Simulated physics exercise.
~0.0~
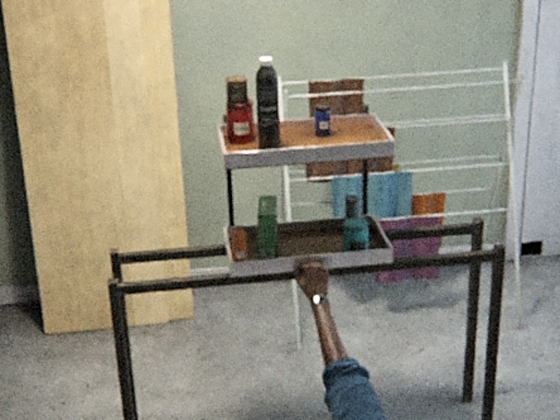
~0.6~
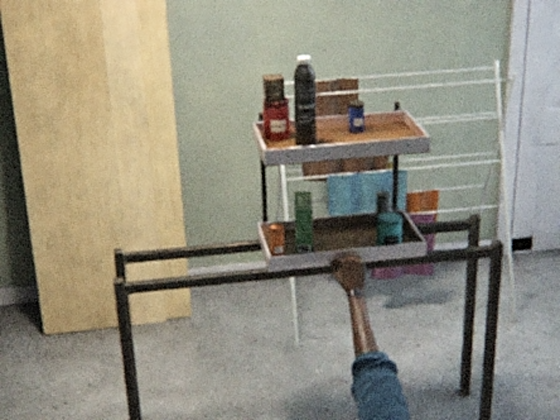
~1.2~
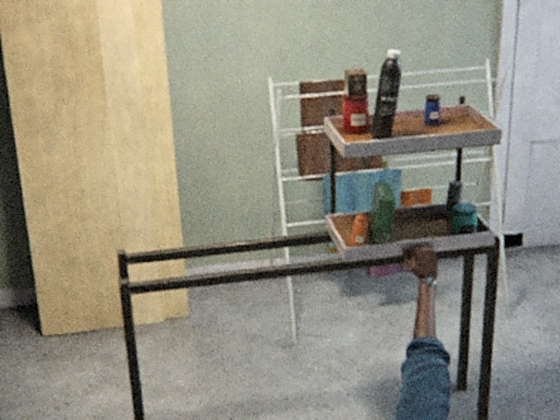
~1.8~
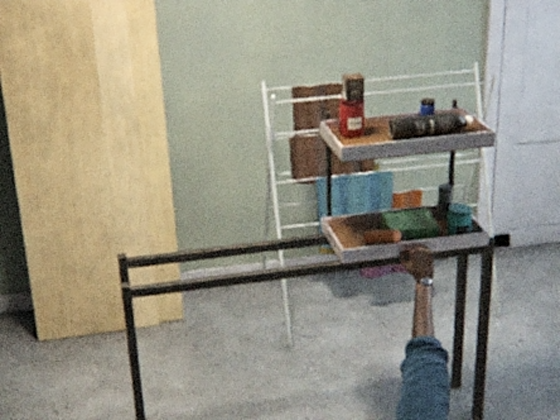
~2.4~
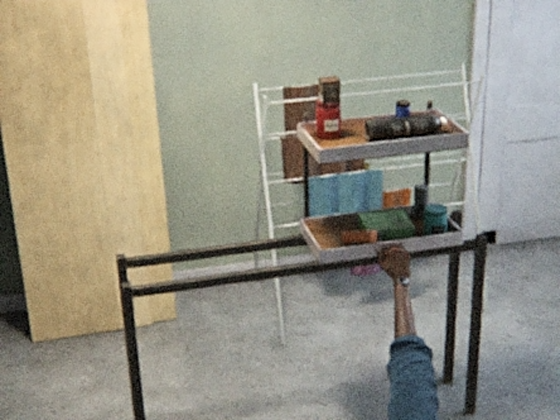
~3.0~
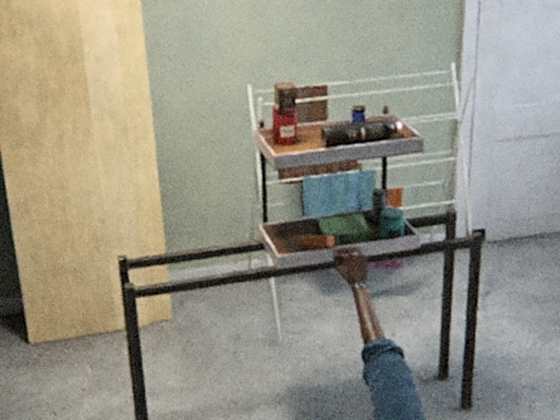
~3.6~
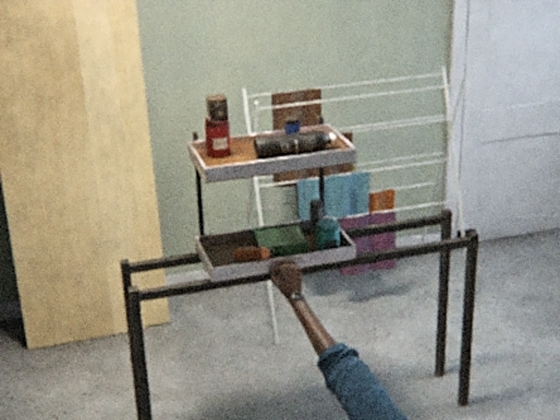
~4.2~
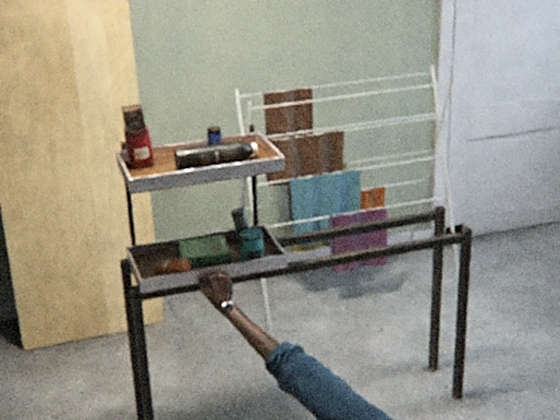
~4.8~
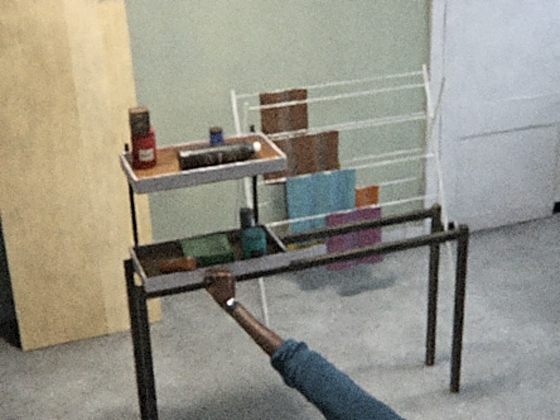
A two-tier tray slides right, three containers topple, and a hand pushes it left.
